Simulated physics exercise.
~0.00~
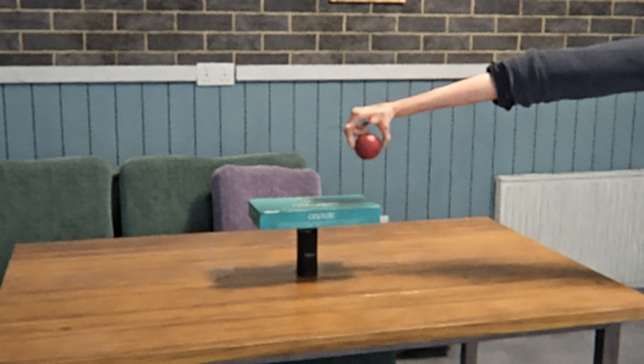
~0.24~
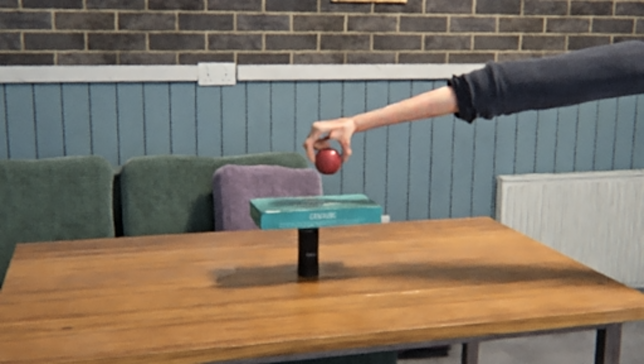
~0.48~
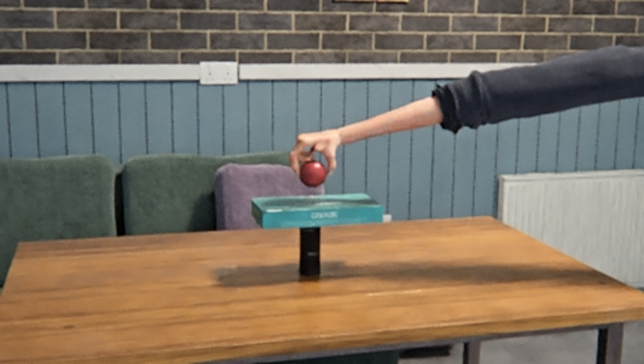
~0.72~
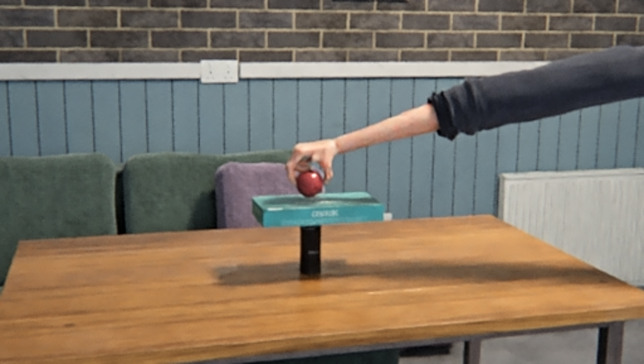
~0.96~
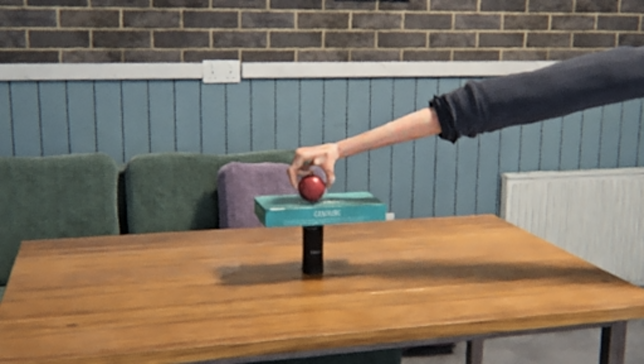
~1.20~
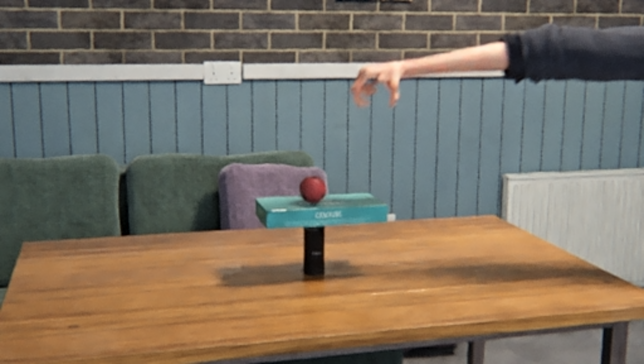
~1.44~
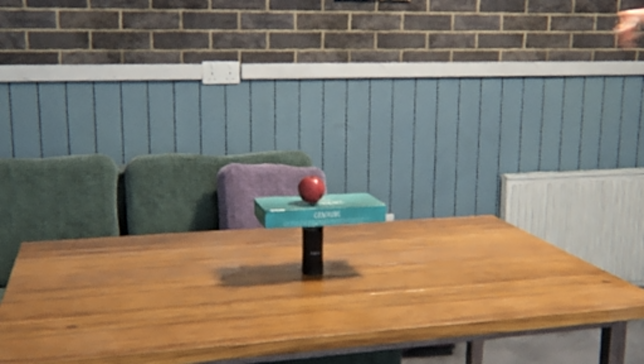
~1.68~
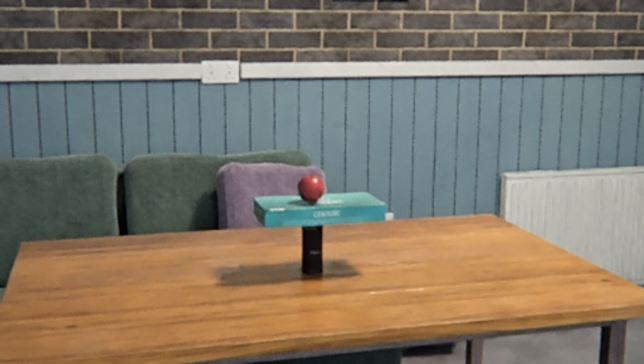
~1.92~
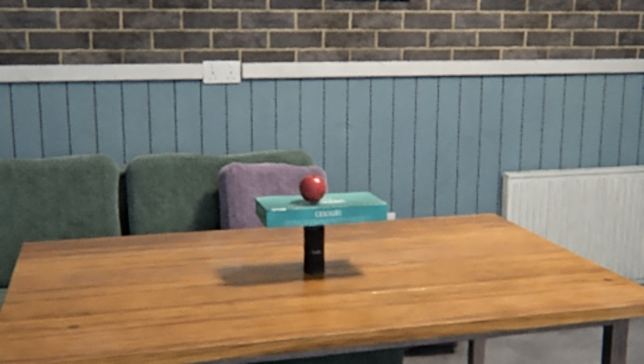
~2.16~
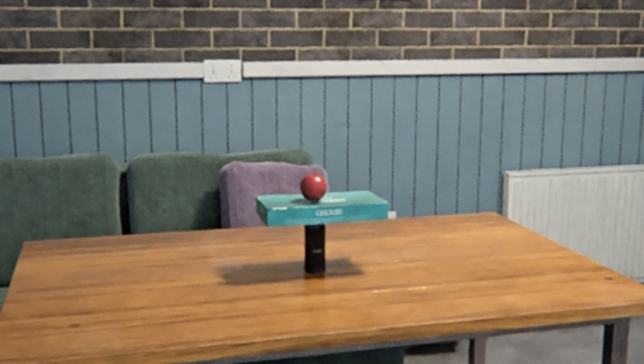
Red apple being lowered by a hand onto a turquoise packet balanced on a black shaker, then staying put after release.
